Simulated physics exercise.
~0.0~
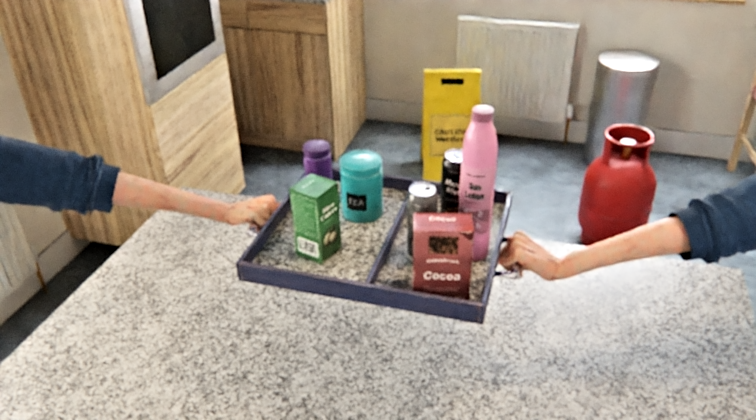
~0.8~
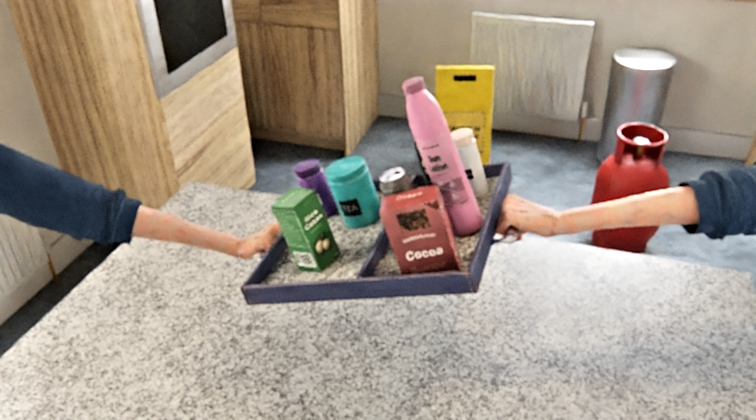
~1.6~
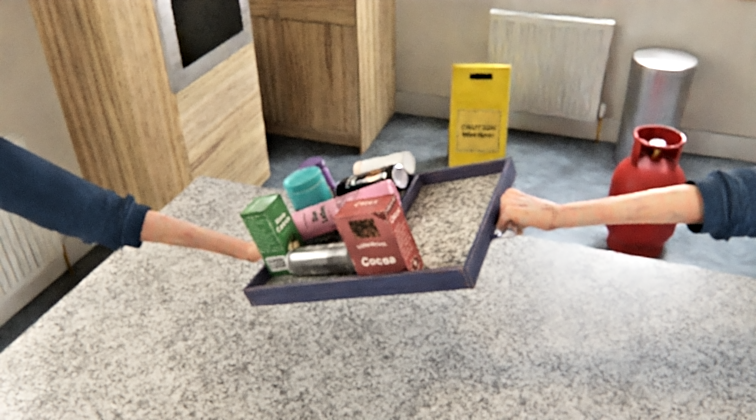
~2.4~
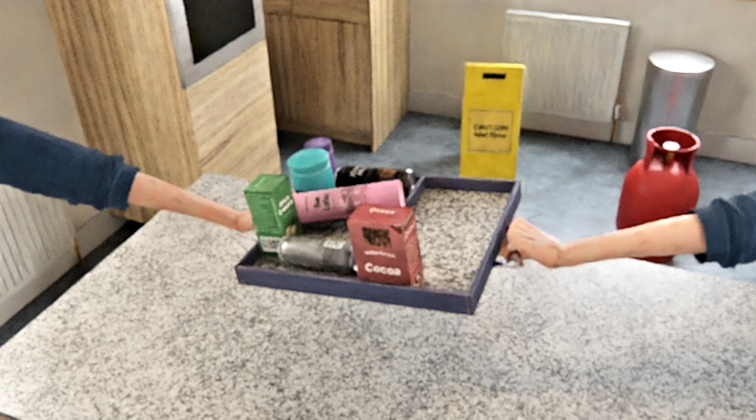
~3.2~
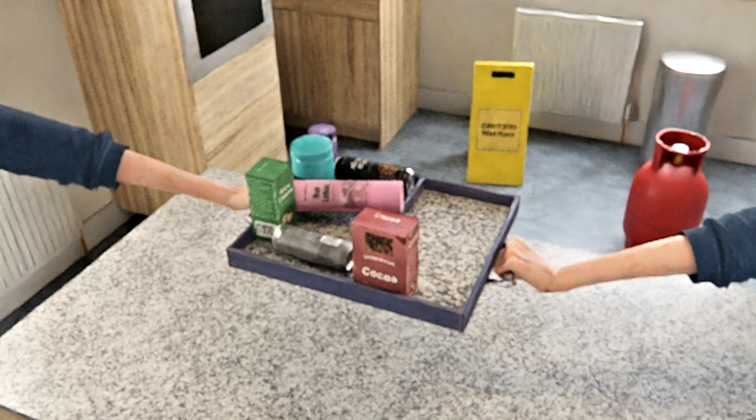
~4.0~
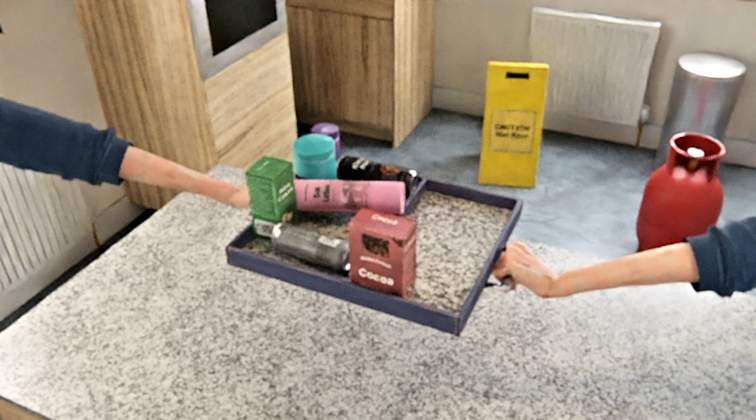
At first, two hands hold a dark, divided tray above a speckled counter, carrying a green carton, purple and turquoise jars, a pink bottle, cans, a white shaker and a red cocoa packet. The tray's left edge dips, and the bottle, cans, shaker and packet lean leftward. The bottle and cans topple and slide left, crowding against the carton and jars, while the shaker tips onto its side toward the back. As the tray levels, the shaker is no longer visible. Finally, the red packet stands upright, with the pink bottle, black can and grey can lying on the tray.
